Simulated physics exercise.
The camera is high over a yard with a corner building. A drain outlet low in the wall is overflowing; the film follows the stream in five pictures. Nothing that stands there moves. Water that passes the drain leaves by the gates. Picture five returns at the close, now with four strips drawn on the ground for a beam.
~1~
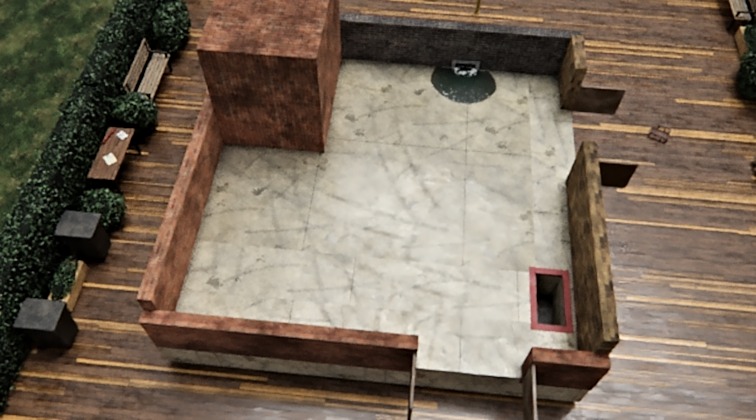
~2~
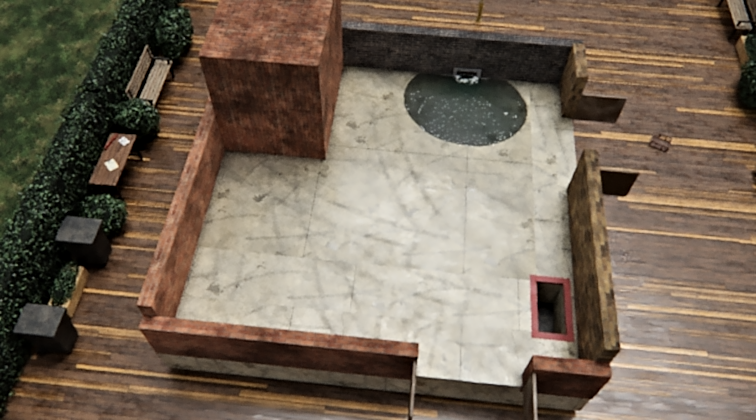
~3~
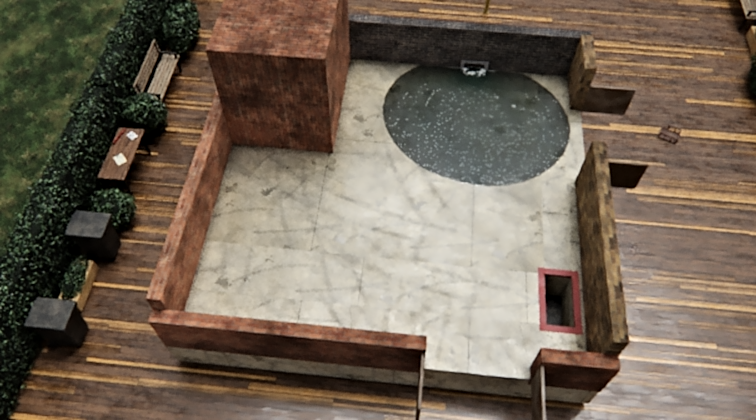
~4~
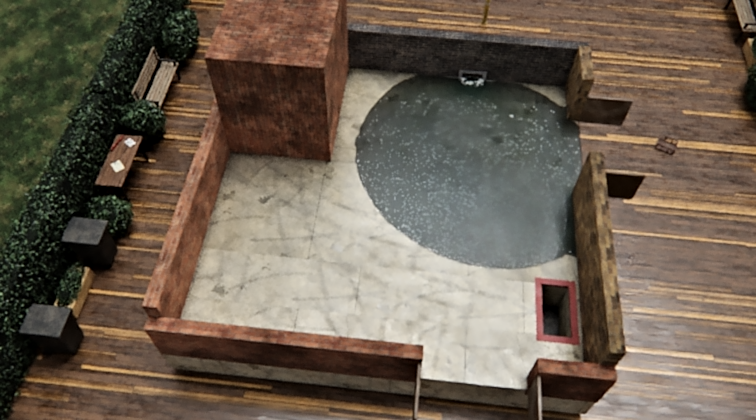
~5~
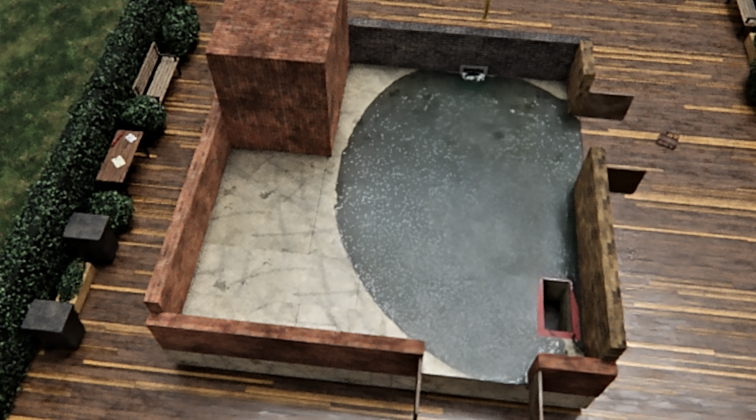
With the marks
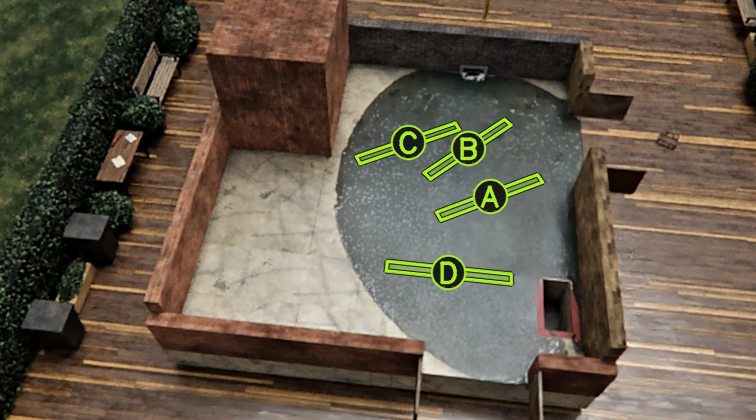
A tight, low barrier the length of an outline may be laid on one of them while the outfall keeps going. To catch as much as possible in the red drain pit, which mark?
D.
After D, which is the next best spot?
That would be C.
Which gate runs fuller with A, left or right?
The left one.
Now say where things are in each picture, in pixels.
The first picture shows outfall at (465, 65); red drain pit at (550, 299); open gate at (468, 360); open gate at (563, 143); front seen at (464, 99), 3 % of the ground wet; red drain pit still dry.
The second picture shows front seen at (478, 142), 10 % of the ground wet; red drain pit still dry.
The third picture shows front seen at (455, 179), 22 % of the ground wet; red drain pit still dry.
The fourth picture shows front seen at (483, 264), 41 % of the ground wet; red drain pit still dry.
The fifth picture shows front seen at (401, 320), 60 % of the ground wet; red drain pit taking water.
On the marked copy, A from (438, 216) to (540, 178); B from (427, 175) to (507, 122); C from (358, 160) to (457, 126); D from (386, 266) to (511, 279).
With A, about 23 % of the stream goes into the red drain pit, about 75 % out by the gates.
With B, about 25 % of the stream goes into the red drain pit, about 74 % out by the gates.
With C, about 39 % of the stream goes into the red drain pit, about 59 % out by the gates.
With D, about 64 % of the stream goes into the red drain pit, about 34 % out by the gates.
